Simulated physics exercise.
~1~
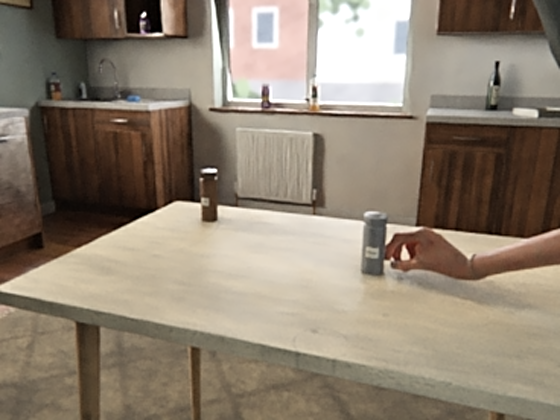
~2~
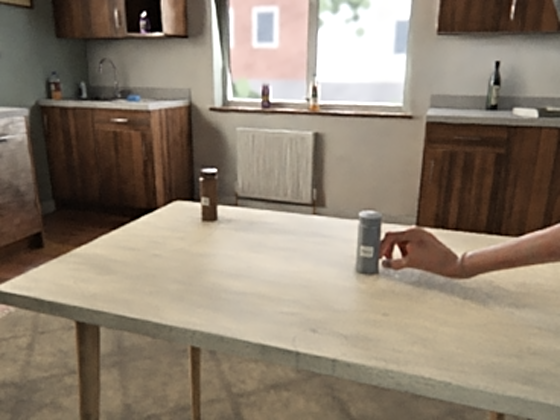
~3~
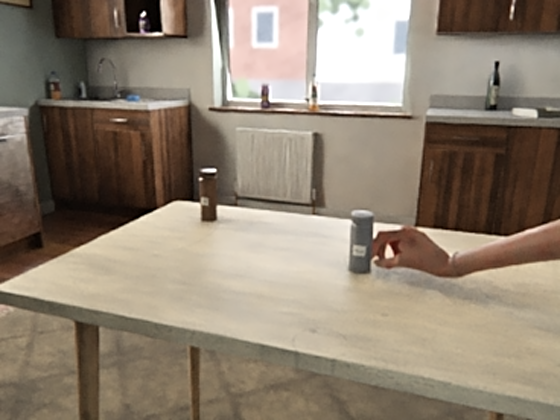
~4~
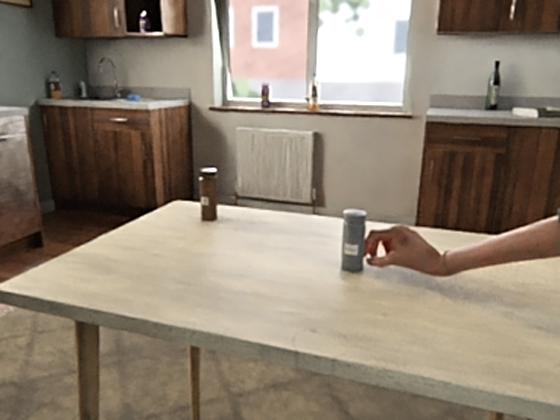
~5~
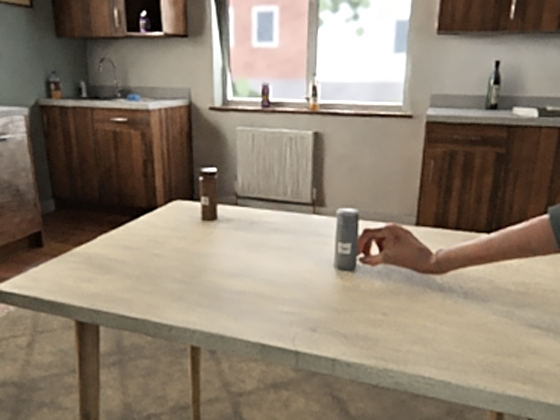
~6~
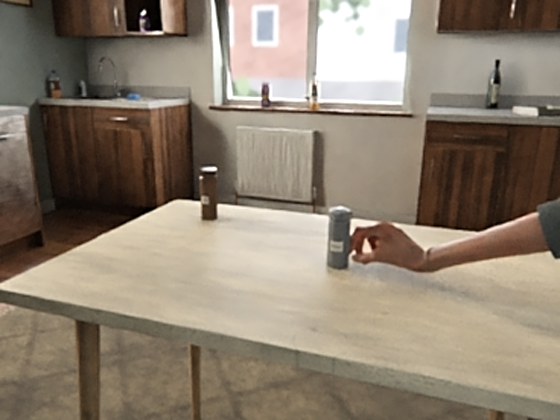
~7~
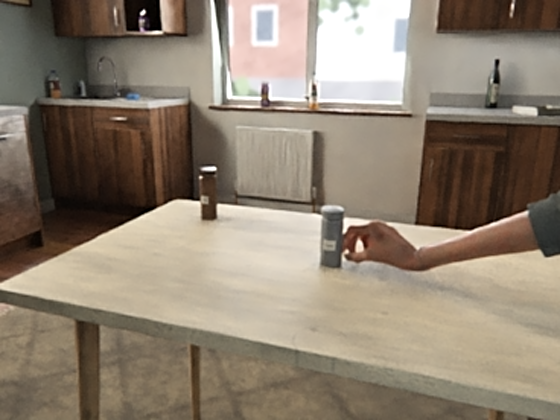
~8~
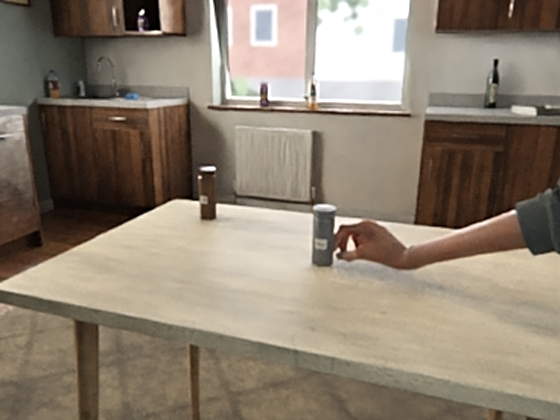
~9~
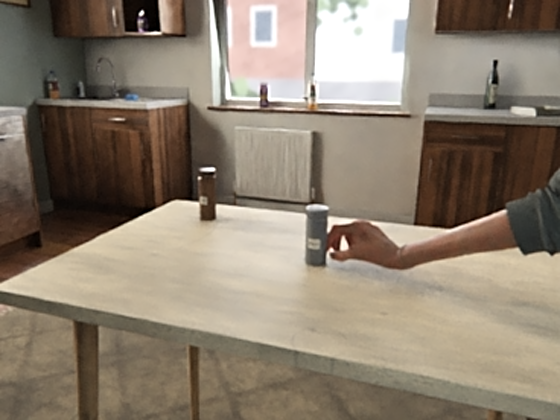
A grey shaker stands upright near the right side of a pale wooden table, seen from slightly above in a kitchen with dark wood cabinets, a bright window and a white radiator, the view swaying faintly. A brown shaker stands farther back on the left. A hand reaches in from the right, its fingertip against the grey shaker, and pushes it slowly leftward. The shaker slides steadily across the tabletop without toppling, while more of the arm and a dark sleeve come into view. It ends upright, nearer the still brown shaker, with the hand beside it.
